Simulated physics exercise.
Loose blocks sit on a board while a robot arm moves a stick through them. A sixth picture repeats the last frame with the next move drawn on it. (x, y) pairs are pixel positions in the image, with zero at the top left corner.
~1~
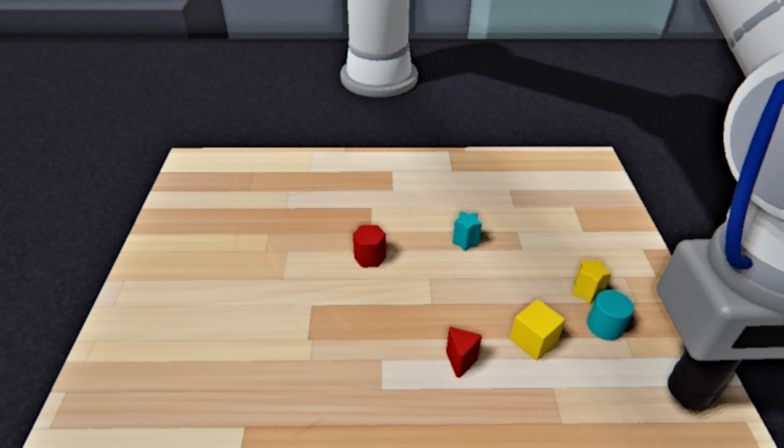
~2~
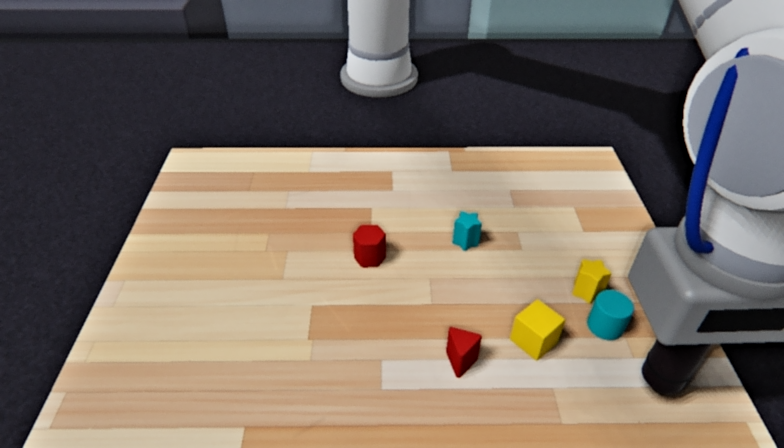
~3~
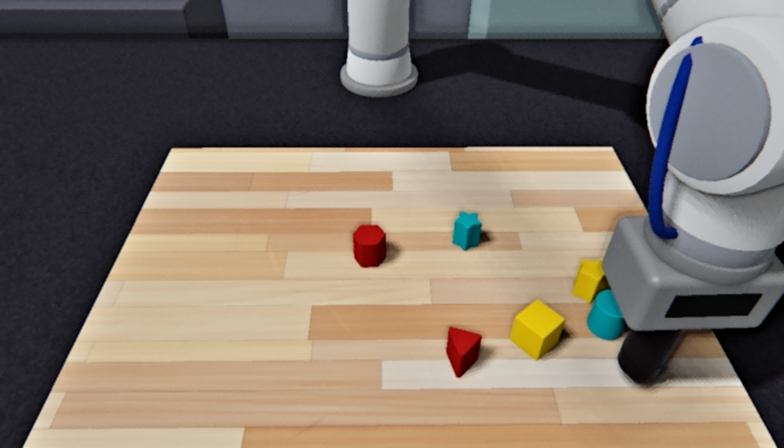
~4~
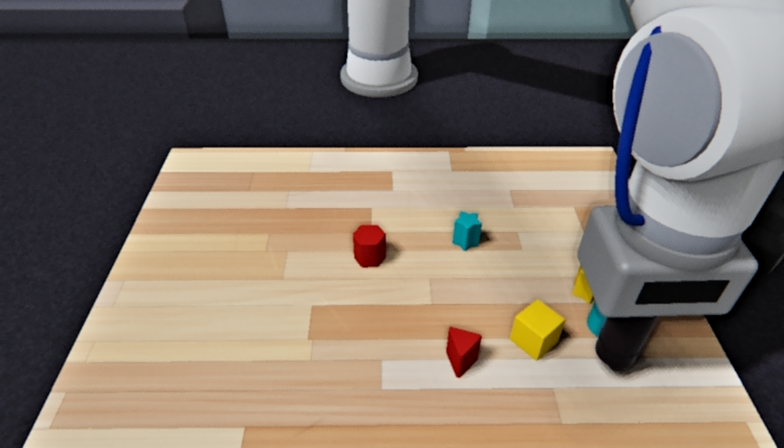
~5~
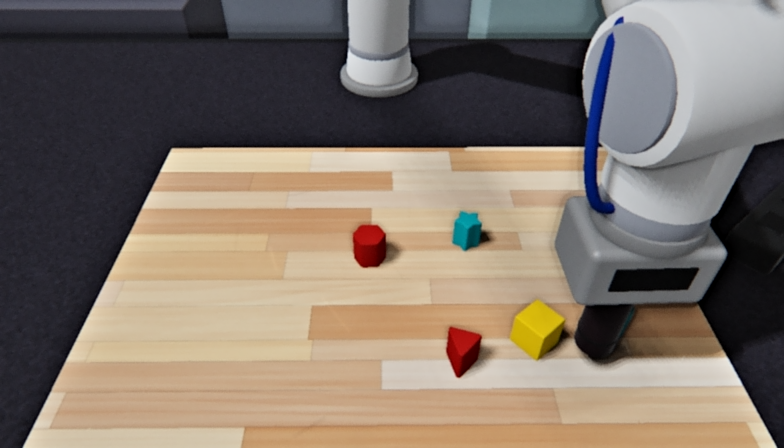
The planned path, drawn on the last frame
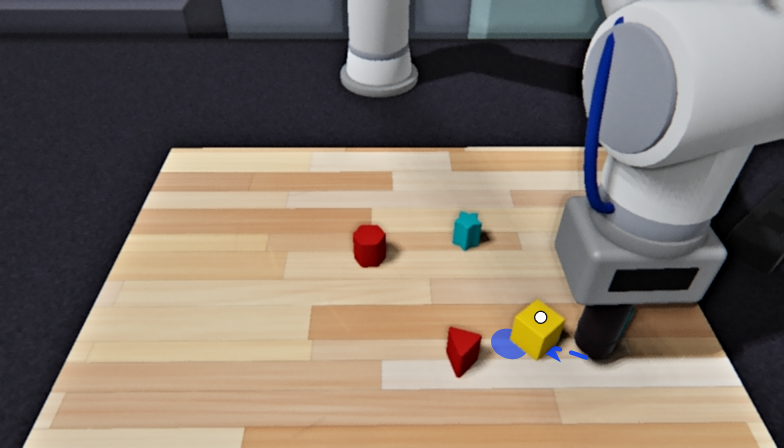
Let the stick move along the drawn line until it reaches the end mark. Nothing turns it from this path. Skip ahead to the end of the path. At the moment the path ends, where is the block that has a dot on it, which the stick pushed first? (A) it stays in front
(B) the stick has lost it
A - it stays in front.
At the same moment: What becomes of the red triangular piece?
From what I can tell, it will keep its place.
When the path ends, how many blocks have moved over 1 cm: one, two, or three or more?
Expect one.
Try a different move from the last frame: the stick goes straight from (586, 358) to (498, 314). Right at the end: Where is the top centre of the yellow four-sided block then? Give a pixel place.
I'd say the yellow four-sided block ends with its top centre at (470, 299).
Path on the board, from (586, 358) via (548, 347), ending at (509, 344); the dot is on the yellow four-sided block.
What follows on the original path. Halfway along, stick (553, 332); yellow four-sided block (518, 310), turned 15° anticlockwise.
At the end, stick (513, 328); red triangular piece in place; yellow four-sided block (481, 304); turquoise round block in place.
